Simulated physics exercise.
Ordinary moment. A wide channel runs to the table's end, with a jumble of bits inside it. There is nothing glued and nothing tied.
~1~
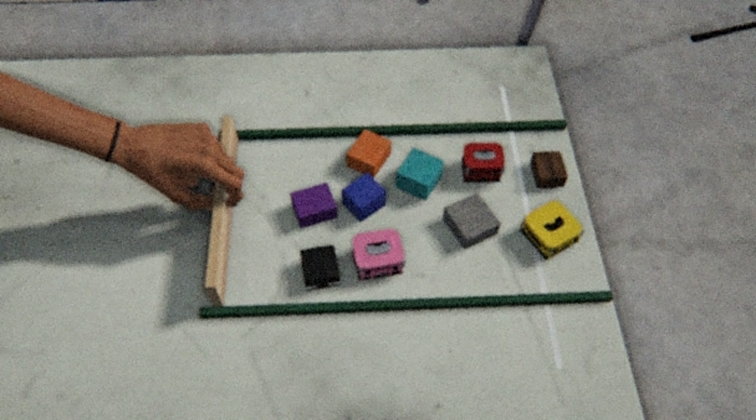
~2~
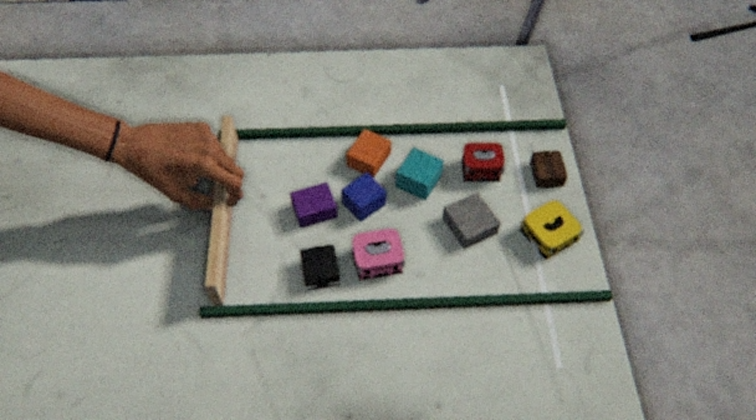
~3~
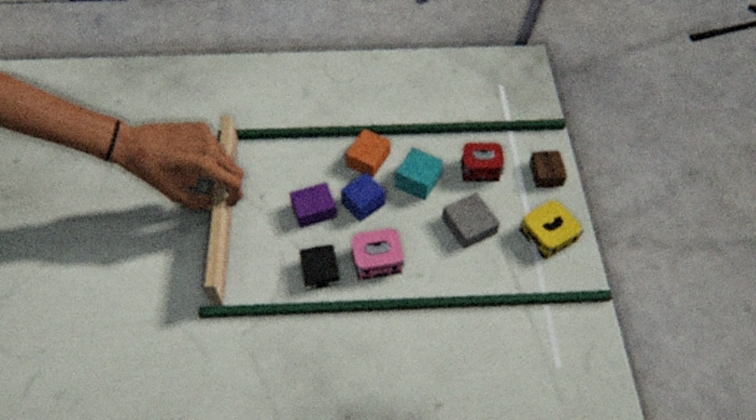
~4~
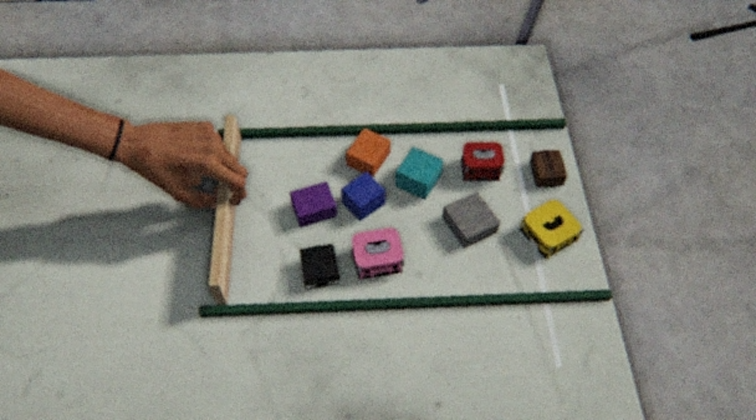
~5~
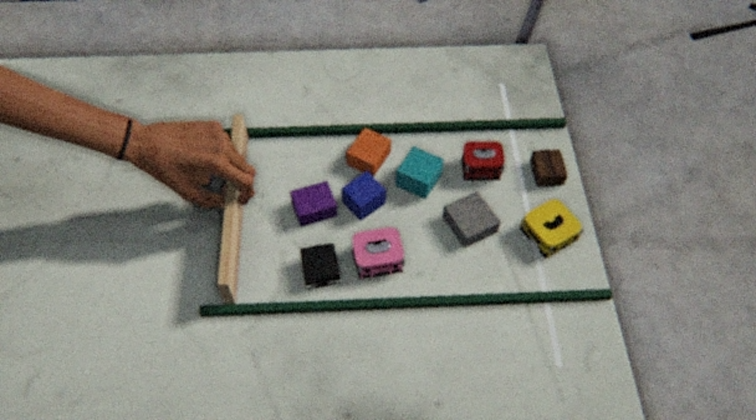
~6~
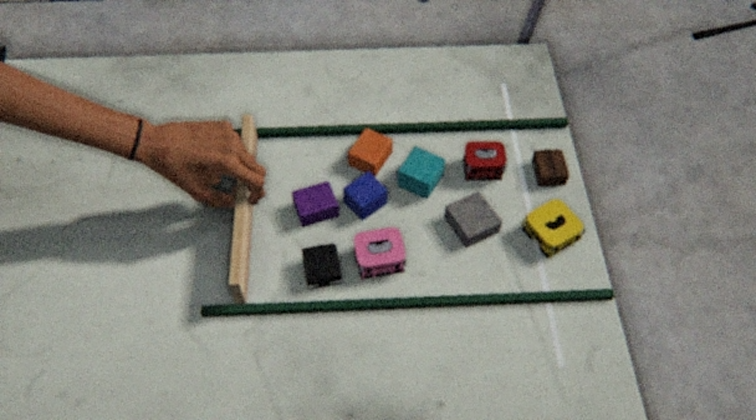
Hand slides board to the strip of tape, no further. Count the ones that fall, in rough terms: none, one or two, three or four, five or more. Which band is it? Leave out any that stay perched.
The band is three or four.
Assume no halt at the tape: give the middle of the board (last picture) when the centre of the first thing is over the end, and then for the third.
At (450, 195) for the first, at (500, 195) for the third.
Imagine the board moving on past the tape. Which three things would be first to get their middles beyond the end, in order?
They are the yellow case, then the brown box, then the grey block.
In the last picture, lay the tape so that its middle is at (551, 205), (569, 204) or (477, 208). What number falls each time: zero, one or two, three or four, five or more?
More than four; five or more; just one or two.
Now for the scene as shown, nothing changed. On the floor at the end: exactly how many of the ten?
That totals 4.
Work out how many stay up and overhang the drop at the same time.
I'd say 3 of them.
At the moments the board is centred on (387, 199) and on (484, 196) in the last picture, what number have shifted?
I count 7 first and 10 after.
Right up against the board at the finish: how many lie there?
Total: 3.
A little later, none off yet; brown box at rest near (550, 168); yellow case at rest near (552, 228); red case at rest near (484, 161).
Next, none off yet; brown box at rest near (550, 168); yellow case moving near (561, 228); red case shifted a little near (495, 162).
Later still, one off so far; brown box tilted well over near (600, 180); yellow case dropping near (615, 274); red case shifted well along near (568, 162).
When it is over, the number that fall off is three or four; down, grey block, red case, yellow case and brown box.
